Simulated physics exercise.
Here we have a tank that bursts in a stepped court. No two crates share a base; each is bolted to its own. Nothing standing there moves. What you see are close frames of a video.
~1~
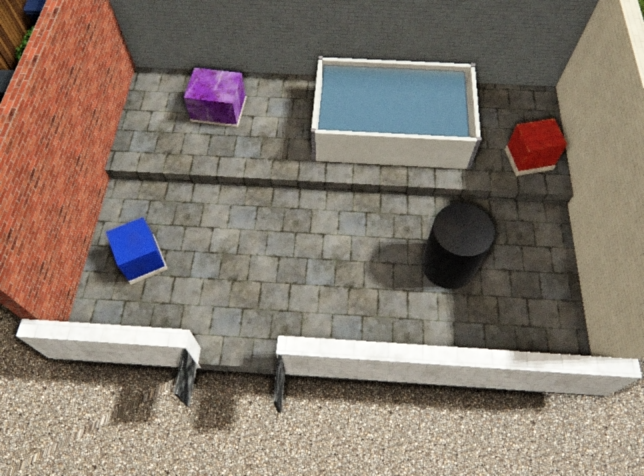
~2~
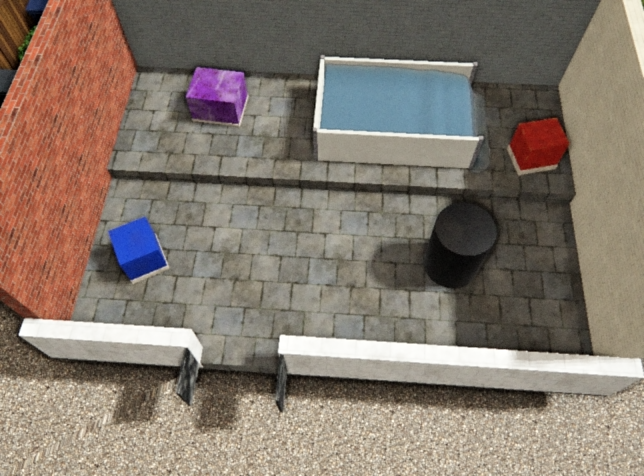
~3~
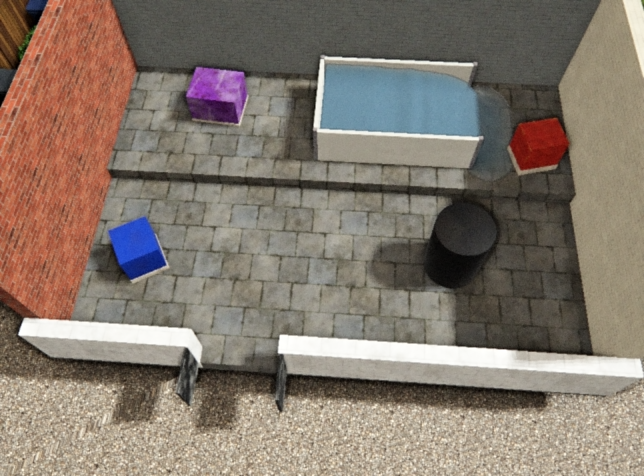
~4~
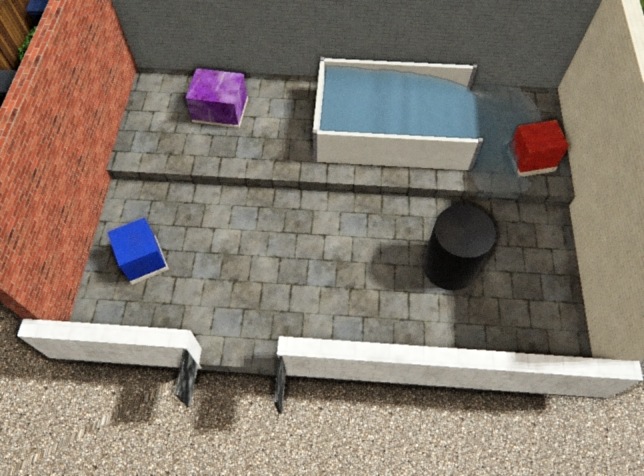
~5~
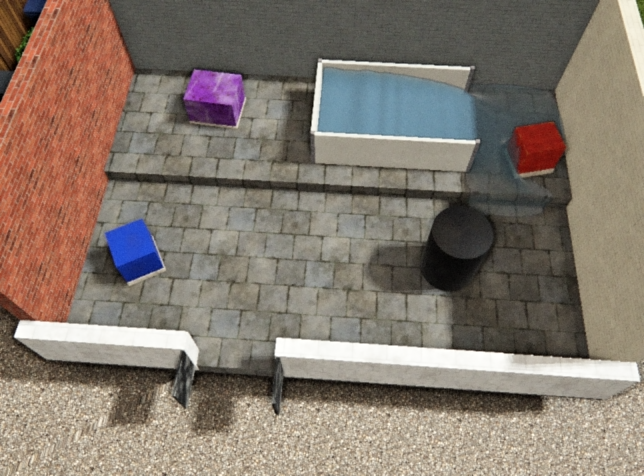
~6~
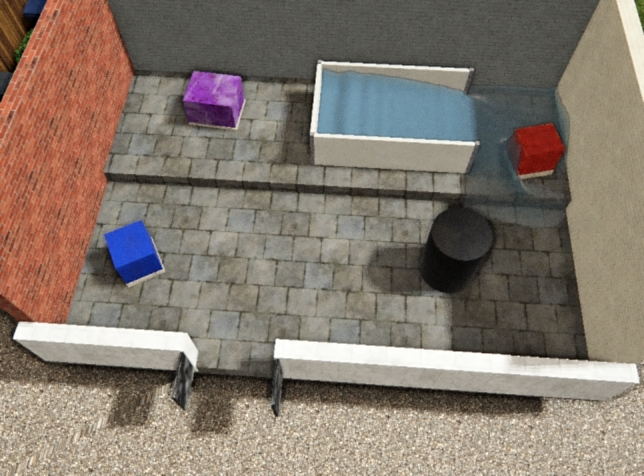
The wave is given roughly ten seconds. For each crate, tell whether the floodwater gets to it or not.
Crate by crate: Blue crate - reached; red crate - reached; purple crate - reached.
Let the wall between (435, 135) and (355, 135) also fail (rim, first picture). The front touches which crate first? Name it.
It's the crate marked blue.
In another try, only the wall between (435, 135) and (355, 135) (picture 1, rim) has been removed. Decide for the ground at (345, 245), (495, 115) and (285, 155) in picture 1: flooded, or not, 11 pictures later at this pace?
Place one: Reached by the flood. Place two: Spared by the leak. Place three: Spared by the leak.
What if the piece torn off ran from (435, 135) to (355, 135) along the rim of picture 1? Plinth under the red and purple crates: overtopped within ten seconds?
Log: Red crate stays clear; purple crate stays clear.
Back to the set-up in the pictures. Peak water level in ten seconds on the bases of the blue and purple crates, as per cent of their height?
160 and 220 per cent, in that order.
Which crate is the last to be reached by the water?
From the pictures, the one in blue.
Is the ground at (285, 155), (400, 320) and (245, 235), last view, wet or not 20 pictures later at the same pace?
Status per point, in sequence: Unwetted, then waterlogged, then unwetted.
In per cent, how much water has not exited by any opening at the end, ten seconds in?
I'd put it at about 98 per cent.
A moment on, water covers 20 % of the floor; the blue crate not reached, the red crate water round its plinth, the purple crate not reached.
Next, water covers 25 % of the floor; the blue crate not reached, the red crate water round its plinth, the purple crate not reached.
Then, water covers 35 % of the floor; the blue crate not reached, the red crate water round its plinth, the purple crate water round its plinth.
Later, water covers 85 % of the floor; the blue crate water round its plinth, the red crate water round its plinth, the purple crate water round its plinth.
In the end, water covers 85 % of the floor; the blue crate was topped, the red crate was topped, the purple crate was topped.
